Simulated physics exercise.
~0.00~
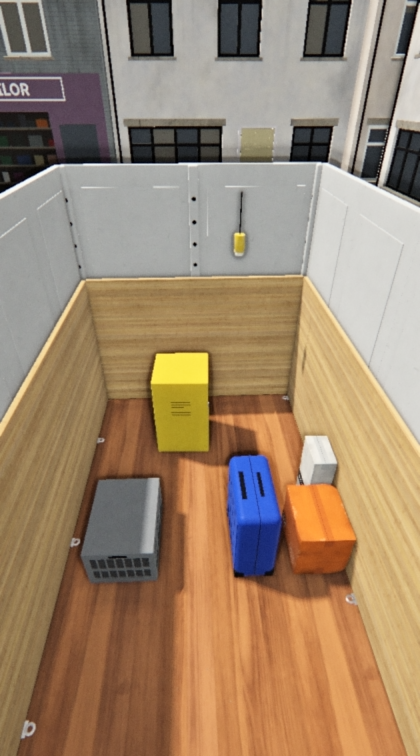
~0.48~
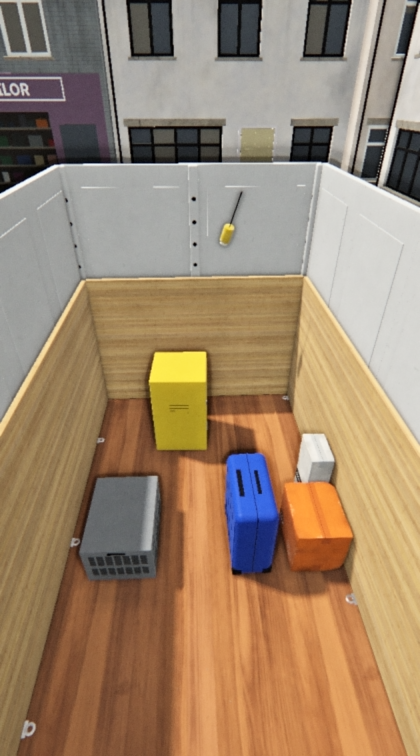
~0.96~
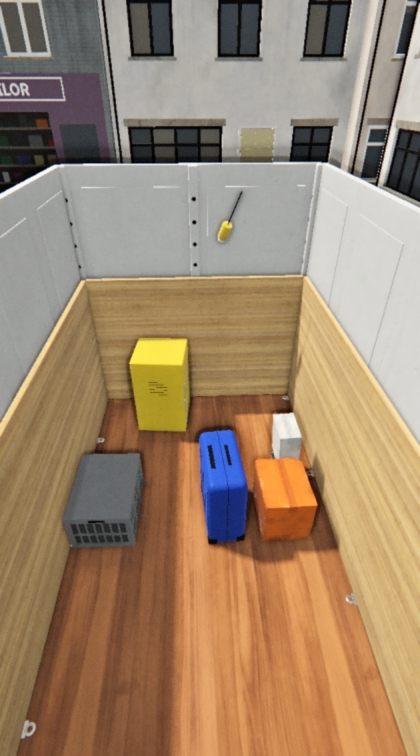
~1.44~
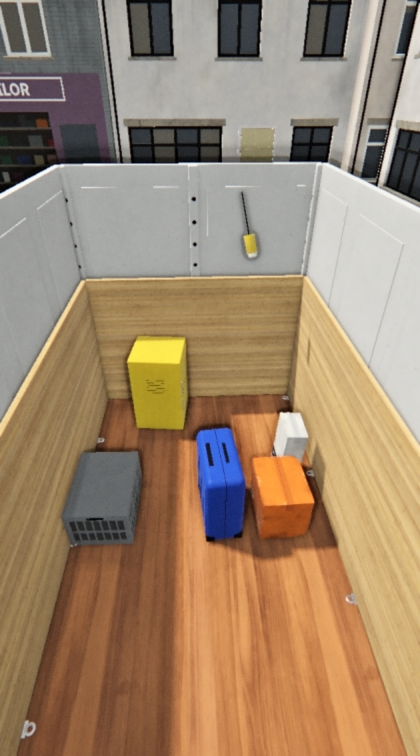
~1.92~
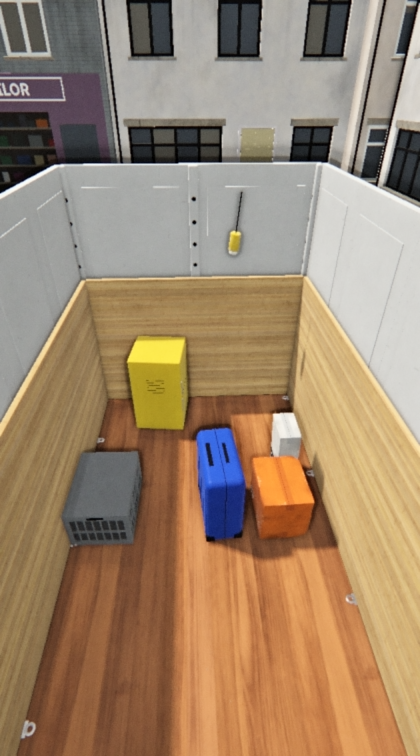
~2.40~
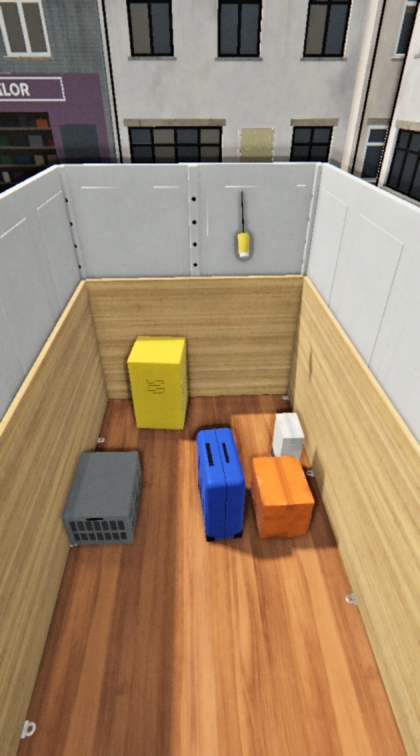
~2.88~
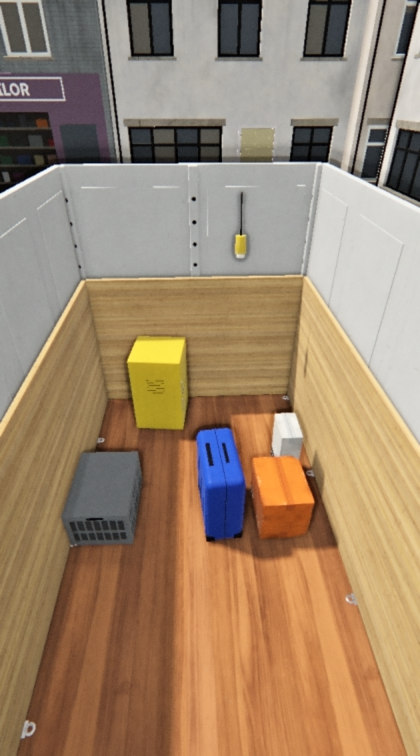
Yellow appliance, blue case, grey chest, orange box and white box sliding forwards and left in a van, then resting upright.
